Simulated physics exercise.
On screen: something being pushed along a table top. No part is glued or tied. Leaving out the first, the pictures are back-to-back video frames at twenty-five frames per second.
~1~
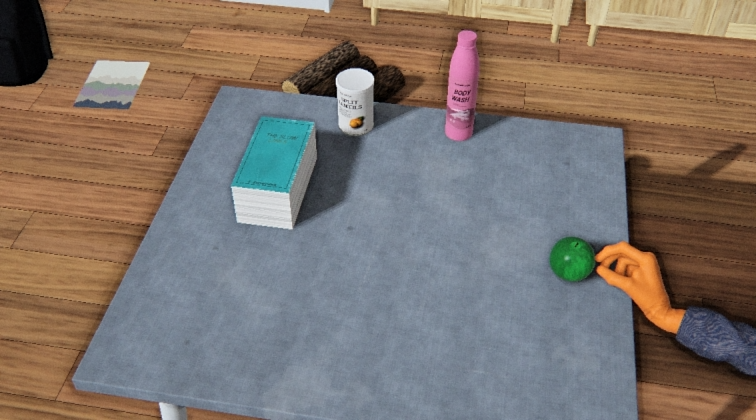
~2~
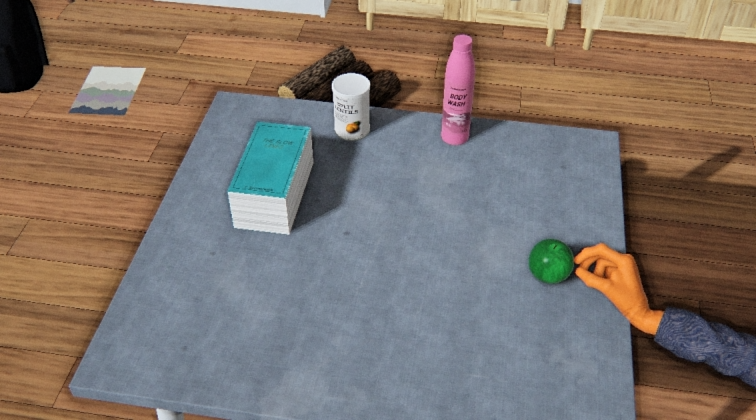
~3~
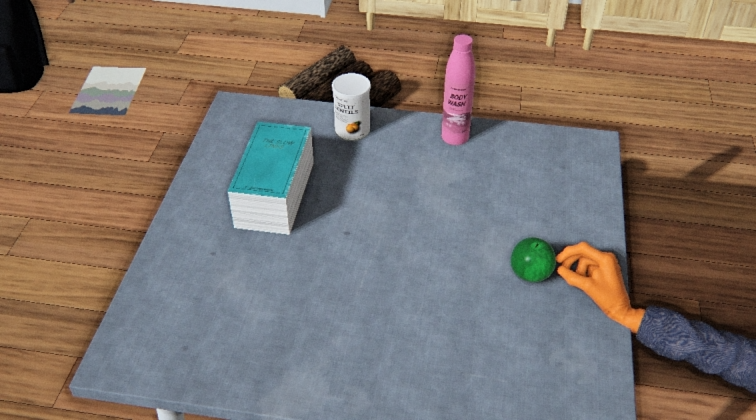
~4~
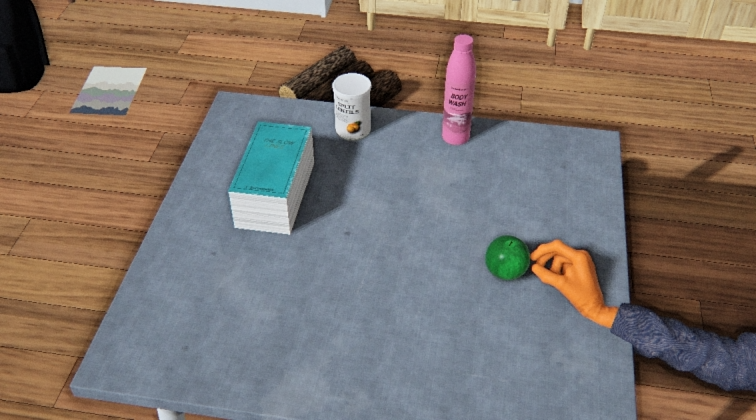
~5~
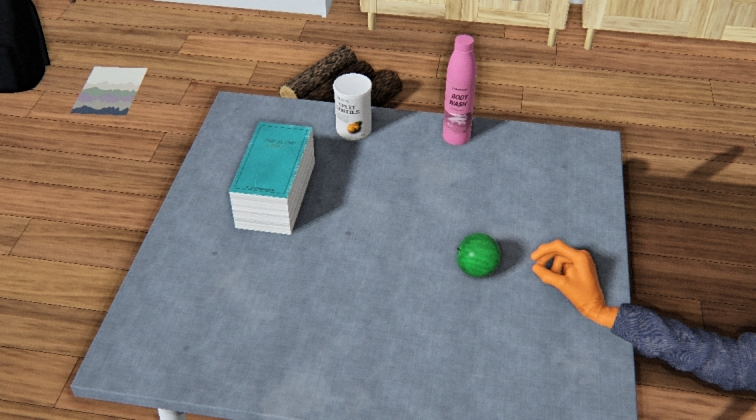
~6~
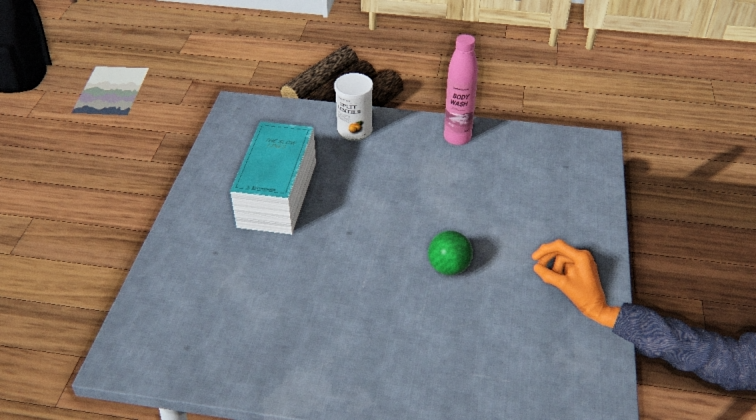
Green ball being pushed leftward across a grey table by an orange hand, then rolling on alone as the hand stays behind.
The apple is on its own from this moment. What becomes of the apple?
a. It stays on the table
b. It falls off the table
b.
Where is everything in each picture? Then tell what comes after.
The first picture shows under the hand; green apple (572, 259).
The second picture shows under the hand; green apple (551, 261).
The third picture shows under the hand; green apple (533, 260).
The fourth picture shows green apple (508, 258).
The fifth picture shows green apple (478, 255) moved about its own width.
The sixth picture shows green apple (450, 253) moved about its own width.
Then, 0.20 s later than the last frame, green apple moved well along near (315, 243).
Then, 0.50 s later than the last frame, green apple moved well along near (146, 230).
Then, 0.80 s later than the last frame, green apple now off the table.
Then, 1.10 s later than the last frame, things are still on the move.
When it is over, off the table, green apple.
